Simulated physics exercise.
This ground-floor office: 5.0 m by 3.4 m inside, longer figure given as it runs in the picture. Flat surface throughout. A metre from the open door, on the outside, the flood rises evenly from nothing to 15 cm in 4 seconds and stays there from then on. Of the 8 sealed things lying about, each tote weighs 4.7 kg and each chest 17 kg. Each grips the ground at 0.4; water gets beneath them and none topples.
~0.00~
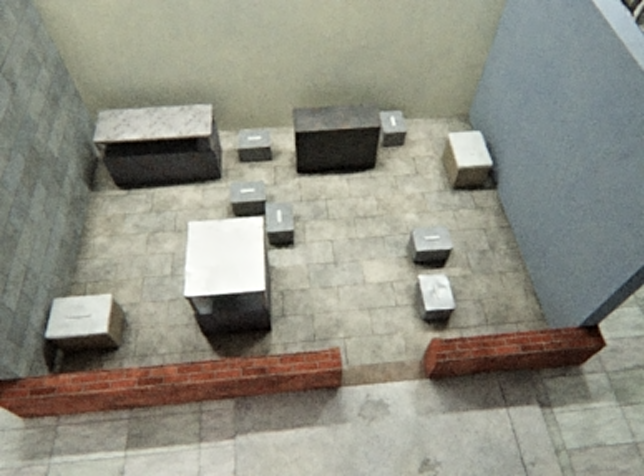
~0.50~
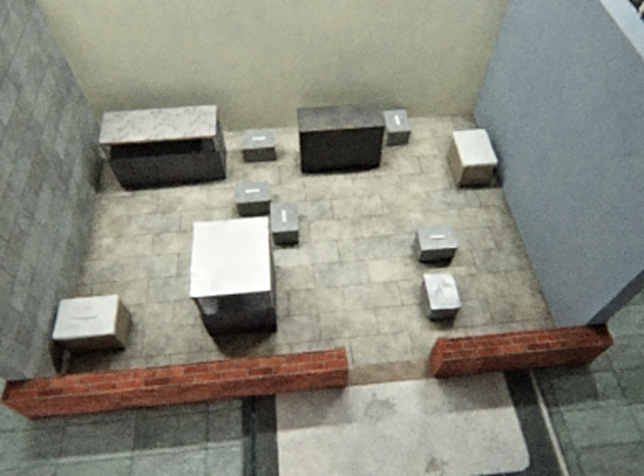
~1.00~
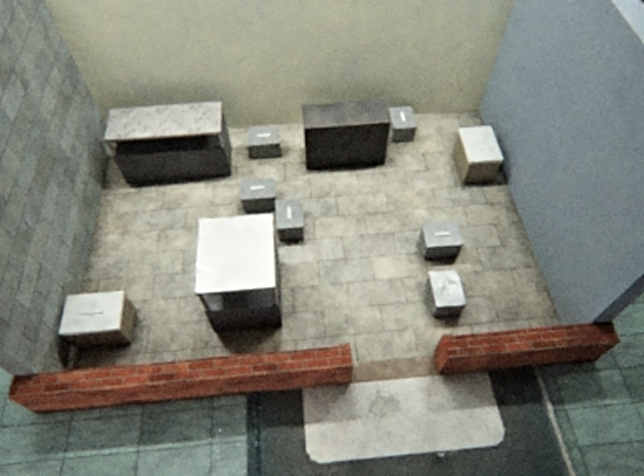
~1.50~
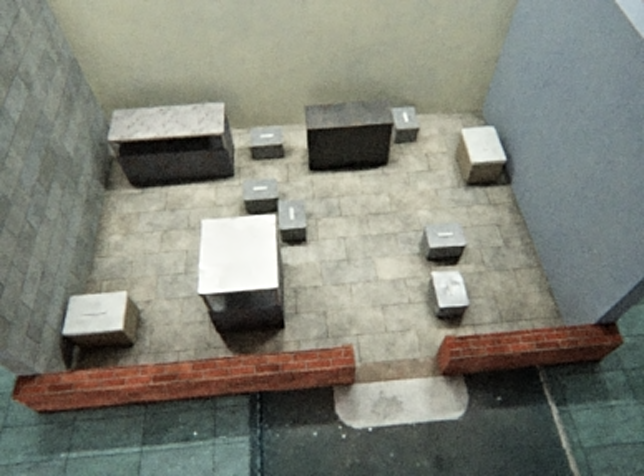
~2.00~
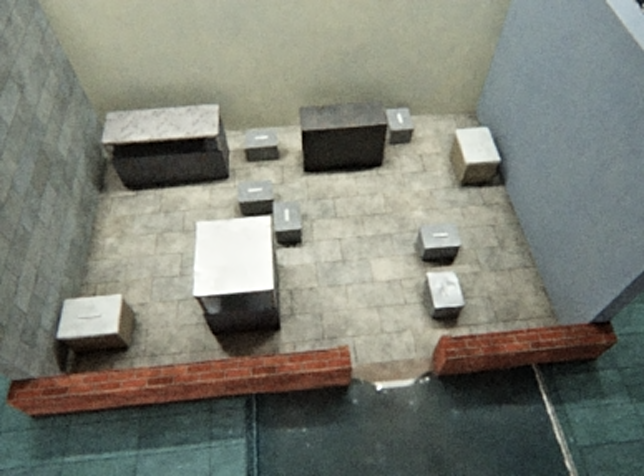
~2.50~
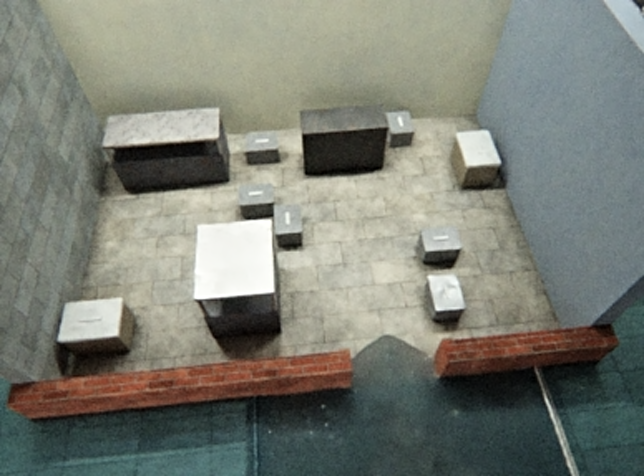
Walled room with grey and black blocks standing still as dark water spreads outside the low brick wall, then enters the gap.
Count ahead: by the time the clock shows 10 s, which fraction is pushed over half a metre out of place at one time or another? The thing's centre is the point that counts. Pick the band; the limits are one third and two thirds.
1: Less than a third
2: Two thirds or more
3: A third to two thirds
1, less than a third.
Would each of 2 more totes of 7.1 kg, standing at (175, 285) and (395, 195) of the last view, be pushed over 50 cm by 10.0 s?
Well, the first one stays under the mark, and the second tops the mark.
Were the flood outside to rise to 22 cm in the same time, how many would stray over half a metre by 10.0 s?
Count under that change: 5.
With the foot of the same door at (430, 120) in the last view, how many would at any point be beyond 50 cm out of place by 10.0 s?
2.
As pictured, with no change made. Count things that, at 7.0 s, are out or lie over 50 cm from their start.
By then 1.
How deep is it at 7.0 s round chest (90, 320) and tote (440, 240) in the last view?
Roughly 0 and 2 cm.
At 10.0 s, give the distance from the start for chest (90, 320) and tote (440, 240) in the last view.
In that order: 0 cm, 80 cm.
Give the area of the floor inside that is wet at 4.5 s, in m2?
I'd put it close to 4.0 m2.
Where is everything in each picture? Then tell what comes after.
In the first picture, a tote at (255, 139), on the bottom; a tote at (437, 292), on the bottom; 0.0 m2 under water; 0 of 8 have shifted.
In the second picture, a tote at (259, 139), on the bottom; a tote at (442, 291) rests on the ground; 0.0 m2 under water; 0 of 8 have shifted.
In the third picture, a tote at (264, 136), on the bottom; a tote at (447, 288), on the bottom; 0.0 m2 under water; 0 of 8 have shifted.
In the fourth picture, a tote at (267, 136), on the bottom; a tote at (450, 288), on the bottom; water covers 0.0 m2; 0 of 8 have shifted.
In the fifth picture, a tote at (261, 138) rests on the ground; a tote at (445, 289) rests on the ground; water covers 0.0 m2; 0 of 8 have shifted.
In the sixth picture, a tote at (262, 142), on the bottom; a tote at (446, 292), on the bottom; 0.1 m2 under water; 0 of 8 have shifted.
After 3.5 s 0 of 8 are over 50 cm from their spots; 0 afloat.
After 4.5 s 0 of 8 are over 50 cm from their spots; 0 afloat.
After 7.0 s 1 of 8 are over 50 cm from their spots; 0 afloat.
After 10.0 s 1 of 8 are over 50 cm from their spots, and 1 have been at some point; 3 afloat.
